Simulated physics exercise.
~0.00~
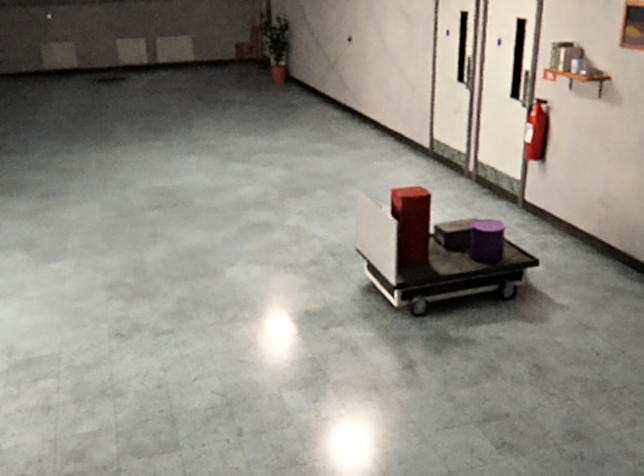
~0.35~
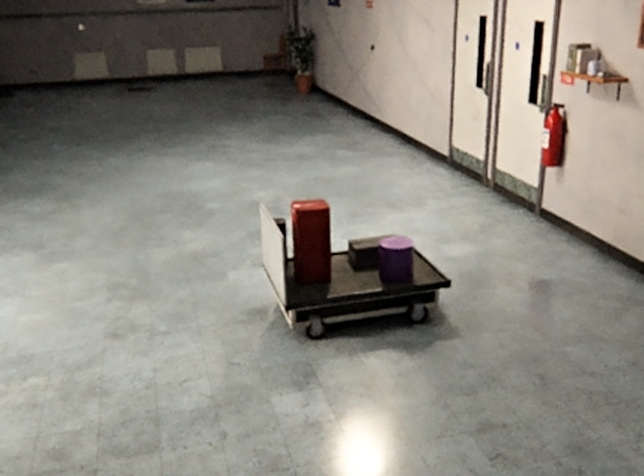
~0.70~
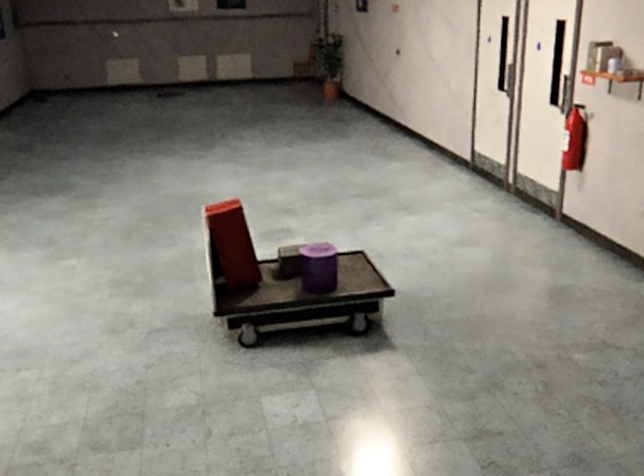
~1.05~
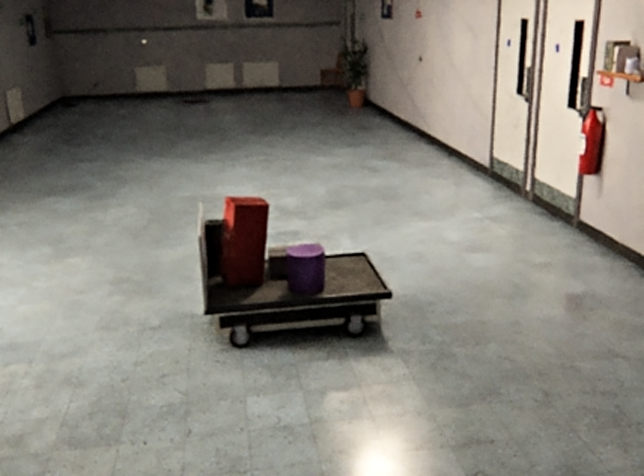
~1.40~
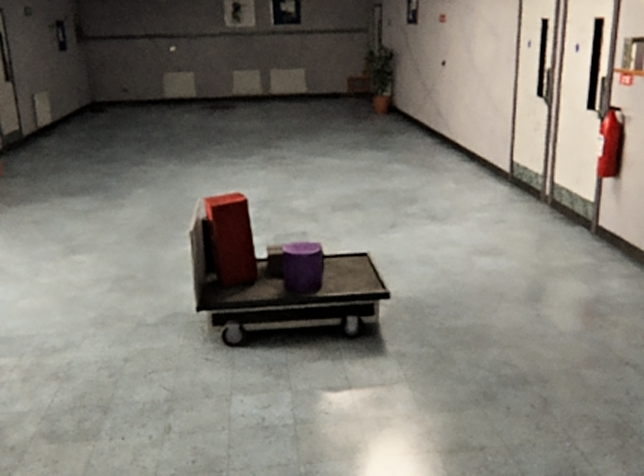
In a tiled hall, a loaded cart rolls left and stops, its red box wobbling but upright.
